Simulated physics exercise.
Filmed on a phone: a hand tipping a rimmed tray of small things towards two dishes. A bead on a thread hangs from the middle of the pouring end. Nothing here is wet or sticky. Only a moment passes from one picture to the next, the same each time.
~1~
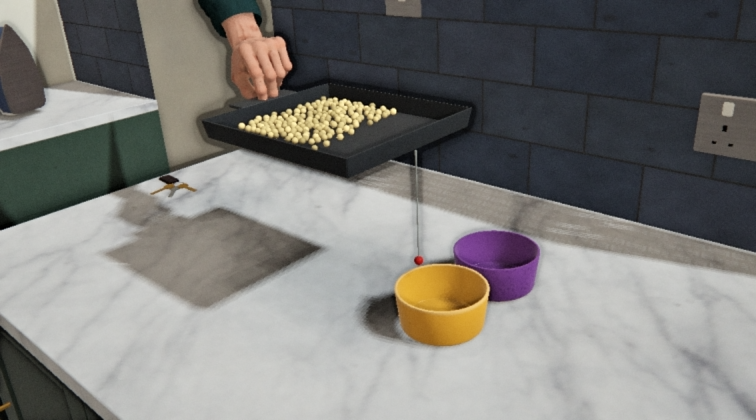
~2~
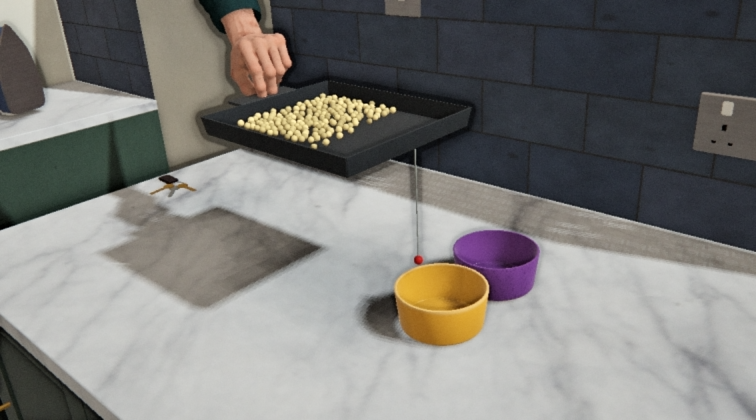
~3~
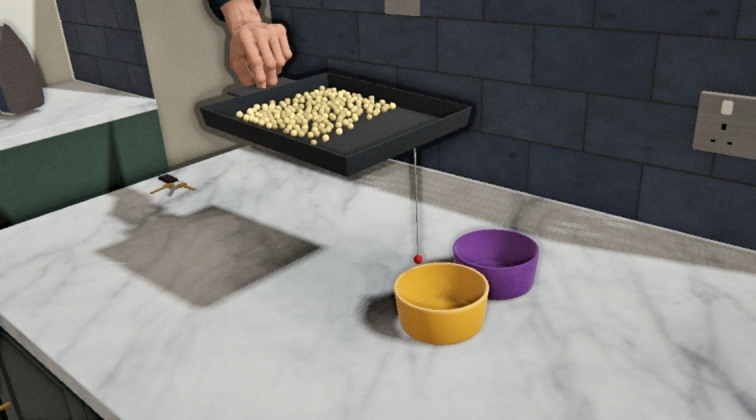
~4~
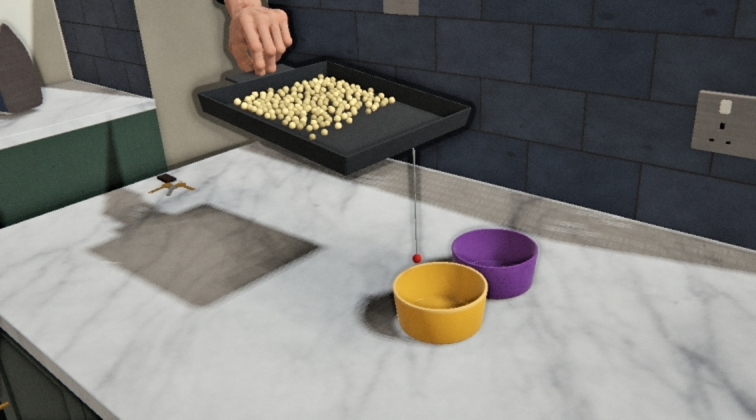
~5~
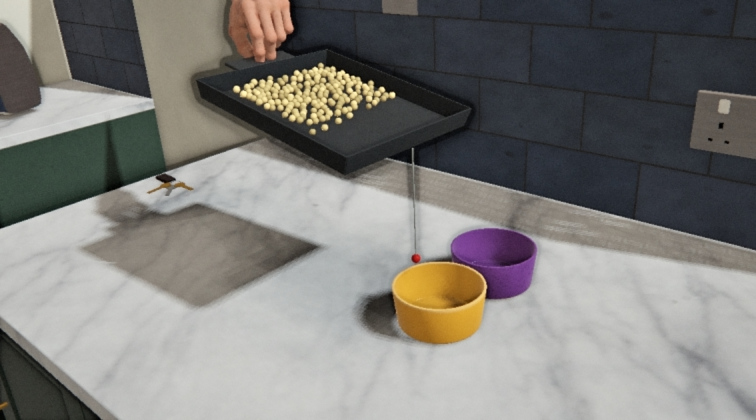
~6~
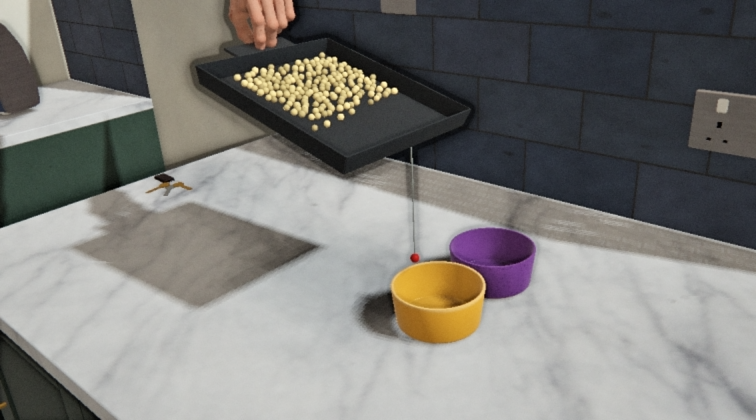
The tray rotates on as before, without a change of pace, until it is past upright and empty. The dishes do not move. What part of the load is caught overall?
They take over half between them.
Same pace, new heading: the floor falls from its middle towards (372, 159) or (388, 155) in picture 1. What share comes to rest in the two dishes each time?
Near 0 % and 30 %.
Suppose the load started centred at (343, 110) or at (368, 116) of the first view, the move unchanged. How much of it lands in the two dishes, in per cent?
About 90 and 80 per cent.
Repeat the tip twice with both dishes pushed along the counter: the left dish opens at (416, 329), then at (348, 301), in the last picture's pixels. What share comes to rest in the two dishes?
About 60 and 0 per cent.
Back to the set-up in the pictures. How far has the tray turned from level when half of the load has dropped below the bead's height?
Near 110 degrees.
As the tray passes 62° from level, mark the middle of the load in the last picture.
Near (426, 130).
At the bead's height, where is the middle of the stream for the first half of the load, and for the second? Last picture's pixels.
Around (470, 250) and then (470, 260).
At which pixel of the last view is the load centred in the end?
At about (464, 306).
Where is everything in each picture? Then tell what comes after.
In the first picture, corners of the pouring end near (346, 157) and (467, 108), level; middle of the load near (315, 121), soya beans; left dish near (480, 317); right dish near (533, 275); bead on its thread near (419, 261).
In the second picture, corners of the pouring end near (346, 156) and (467, 108), level; middle of the load near (314, 119).
In the third picture, corners of the pouring end near (347, 155) and (467, 107), tipped barely, level across its low end; middle of the load near (314, 112).
In the fourth picture, corners of the pouring end near (346, 155) and (467, 107), tipped a little, level across its low end; middle of the load near (312, 103).
In the fifth picture, corners of the pouring end near (347, 155) and (467, 108), tipped a little, level across its low end; middle of the load near (312, 95).
In the sixth picture, corners of the pouring end near (347, 154) and (467, 108), tipped clearly, level across its low end; middle of the load near (314, 87); left dish near (476, 314); right dish near (529, 272).
Shortly afterwards, tray tipped steeply; all but a few on the tray; only a few in the left dish; only a few in the right dish; only a few outside both; only a few in the air.
Next, tray tipped past a quarter turn; near half on the tray; a little in the left dish; a little in the right dish; only a few outside both; near a third in the air.
Some moments later, tray tipped past a quarter turn; near half in the left dish; near a third in the right dish; a little outside both.
In the end, tray tipped past a quarter turn; near half in the left dish; near a third in the right dish; a little outside both.
